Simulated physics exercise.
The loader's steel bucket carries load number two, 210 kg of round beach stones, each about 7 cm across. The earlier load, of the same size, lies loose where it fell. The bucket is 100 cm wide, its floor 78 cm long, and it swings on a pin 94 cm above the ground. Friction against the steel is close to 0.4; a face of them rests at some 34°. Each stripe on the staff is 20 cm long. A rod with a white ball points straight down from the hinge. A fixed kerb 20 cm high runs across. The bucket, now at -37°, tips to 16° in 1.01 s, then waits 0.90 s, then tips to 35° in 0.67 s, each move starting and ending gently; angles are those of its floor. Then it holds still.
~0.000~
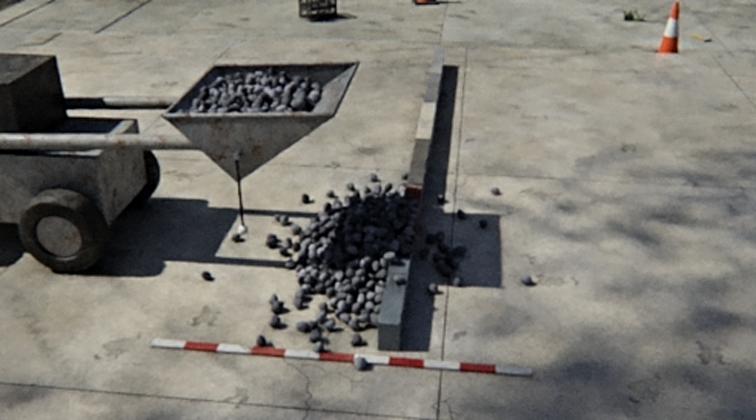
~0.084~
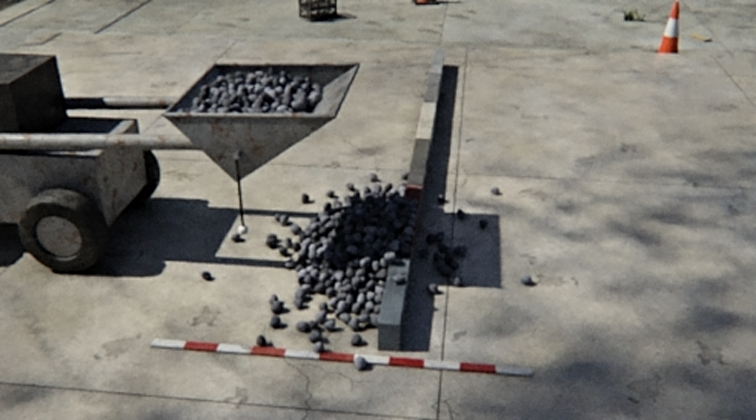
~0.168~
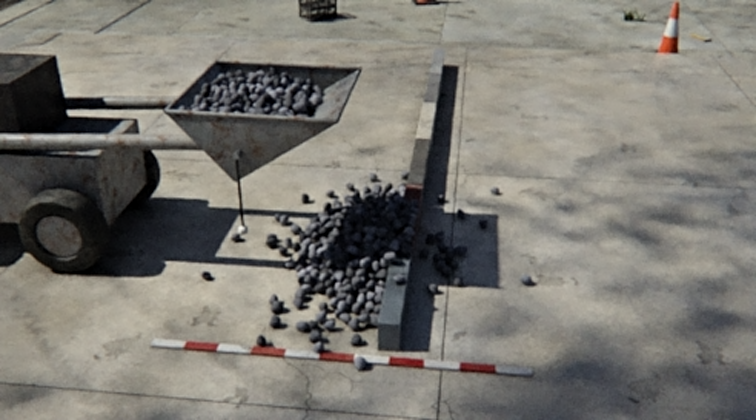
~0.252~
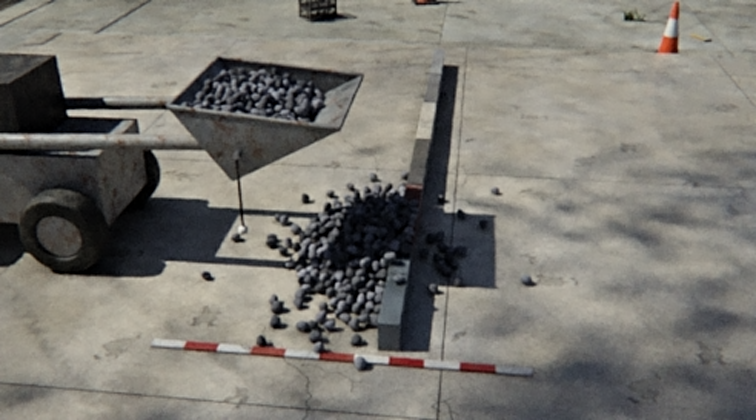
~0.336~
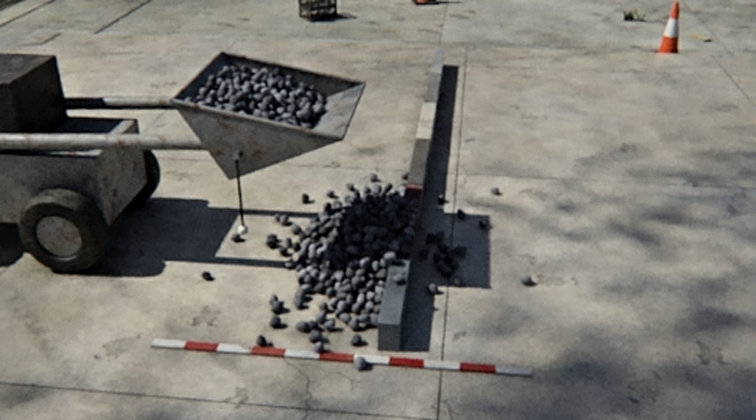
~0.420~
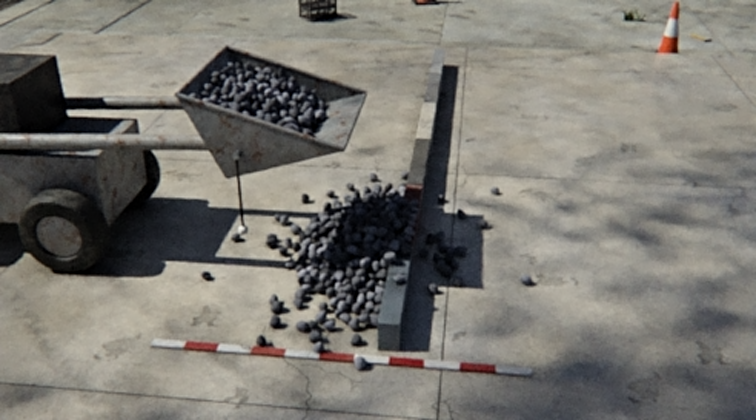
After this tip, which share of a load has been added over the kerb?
Close to 22 parts in a hundred.
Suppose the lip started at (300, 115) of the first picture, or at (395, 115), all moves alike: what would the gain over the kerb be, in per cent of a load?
About 0 and 90 per cent.
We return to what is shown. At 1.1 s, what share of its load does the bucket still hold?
It holds some 100 per cent.
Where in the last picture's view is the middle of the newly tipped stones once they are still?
Around (370, 233).
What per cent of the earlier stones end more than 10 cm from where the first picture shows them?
Roughly 15 per cent of them.
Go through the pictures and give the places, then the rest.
Lip at (334, 115), floor tilted -37°, highest stones at (262, 85). The earlier load is highest near (390, 226), 27 cm above ground level, 96 % on this side of the kerb, 4 % over the kerb, in the first picture.
Lip at (335, 117), floor tilted -36°, highest stones at (260, 84); the stones move at 0.1 m/s on average, in the second picture.
The bucket is at -33°, its lip at (337, 122); the top of the load is at (240, 83); the stones move at 0.1 m/s on average, in the third picture.
Lip at (340, 129), floor tilted -29°, highest stones at (227, 82); the stones move at 0.2 m/s on average, in the fourth picture.
Lip at (343, 139), floor tilted -23°, highest stones at (227, 76); the stones move at 0.2 m/s on average, in the fifth picture.
The bucket is at -17°, its lip at (344, 150); the top of the load is at (227, 75); the stones move at 0.2 m/s on average, in the sixth picture.
After 0.8 s the floor is at 8°; in per cent of one load, 100 in the bucket, 96 on this side of the kerb, 4 over the kerb; the foremost stones are at (474, 242).
After 1.1 s the floor is at 16°; in per cent of one load, 99 in the bucket, 97 on this side of the kerb, 4 over the kerb; the foremost stones are at (474, 242).
After 3.0 s the floor is at 35°; in per cent of one load, 0 in the bucket, 175 on this side of the kerb, 25 over the kerb; the foremost stones are at (537, 247).
After 5.4 s the floor is at 35°; in per cent of one load, 0 in the bucket, 175 on this side of the kerb, 25 over the kerb; the foremost stones are at (537, 247). Net gain over the kerb, 22.
